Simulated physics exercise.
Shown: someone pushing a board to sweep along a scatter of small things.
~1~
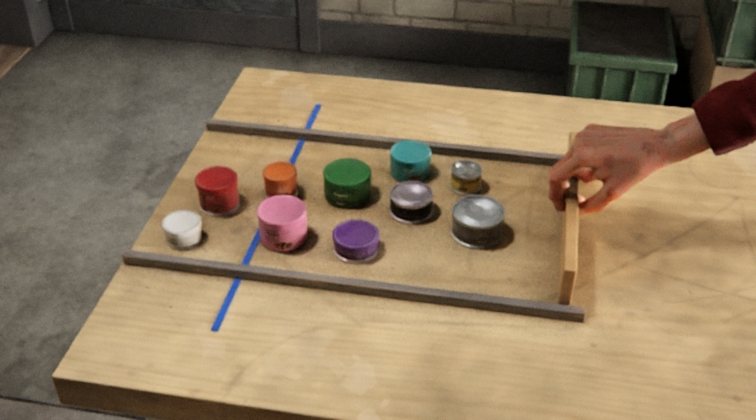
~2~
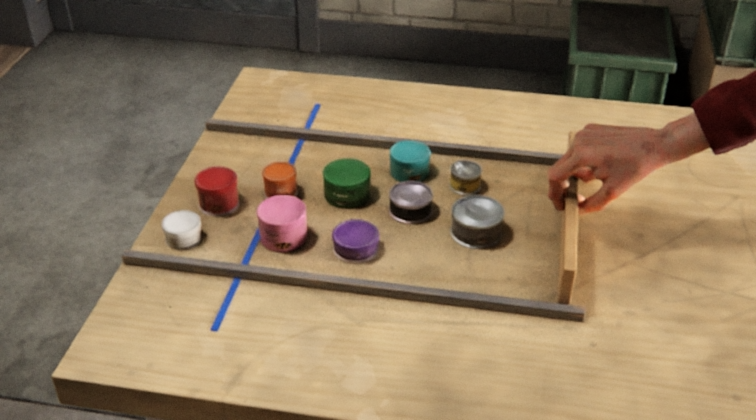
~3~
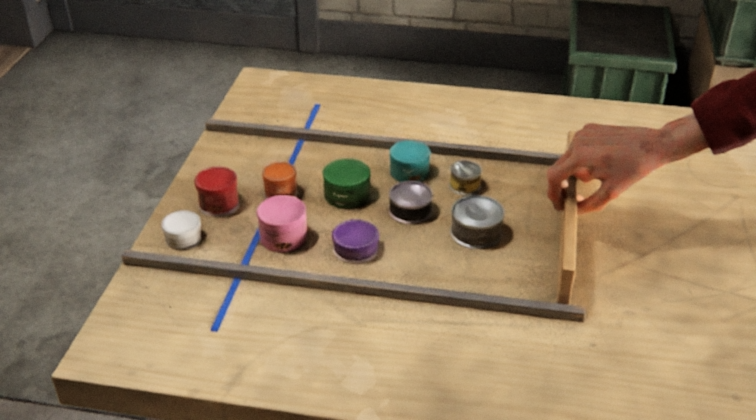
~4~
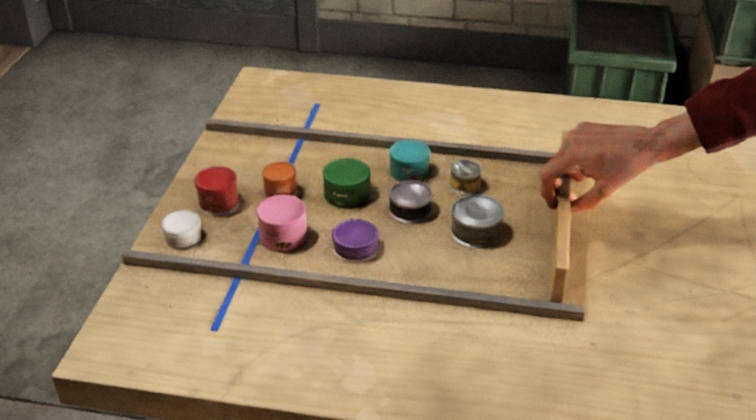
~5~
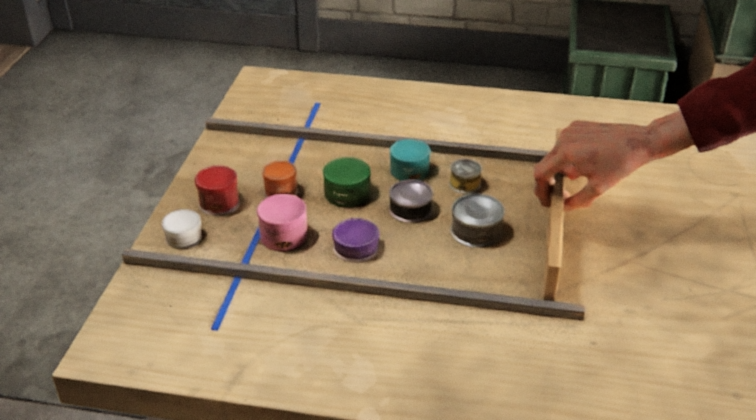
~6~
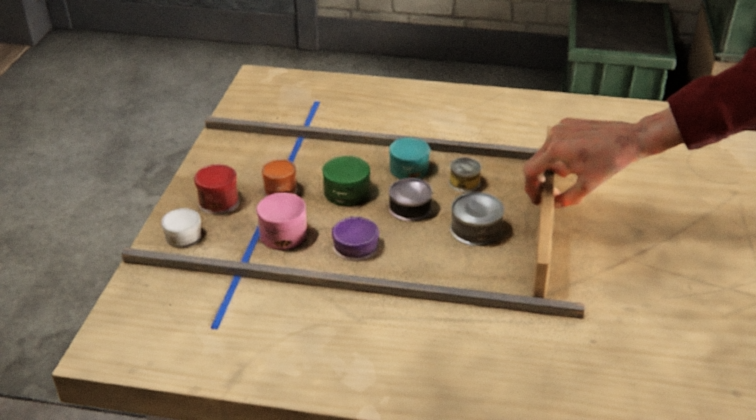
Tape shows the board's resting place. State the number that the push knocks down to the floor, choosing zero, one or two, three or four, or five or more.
Once it stops, the band for pieces knocked off is zero, pretty clearly.
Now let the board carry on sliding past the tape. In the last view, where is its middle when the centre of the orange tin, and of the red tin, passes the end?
Middle: Roughly (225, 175); roughly (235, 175).
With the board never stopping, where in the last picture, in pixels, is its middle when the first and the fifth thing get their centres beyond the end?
The first puts it near (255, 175), the next near (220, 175).
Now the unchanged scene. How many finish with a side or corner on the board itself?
The answer is 5.
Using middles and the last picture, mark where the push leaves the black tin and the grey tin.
Positions - first (258, 178), then (241, 202).
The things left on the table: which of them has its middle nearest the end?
The one you want is the white tin.
A little later, none off yet; white tin at rest near (182, 228); red tin at rest near (217, 189); orange tin at rest near (280, 180).
Next, none off yet; white tin at rest near (182, 228); red tin at rest near (215, 190); orange tin shifted about its own width near (249, 179).
When it is over, the number that fall off is zero.
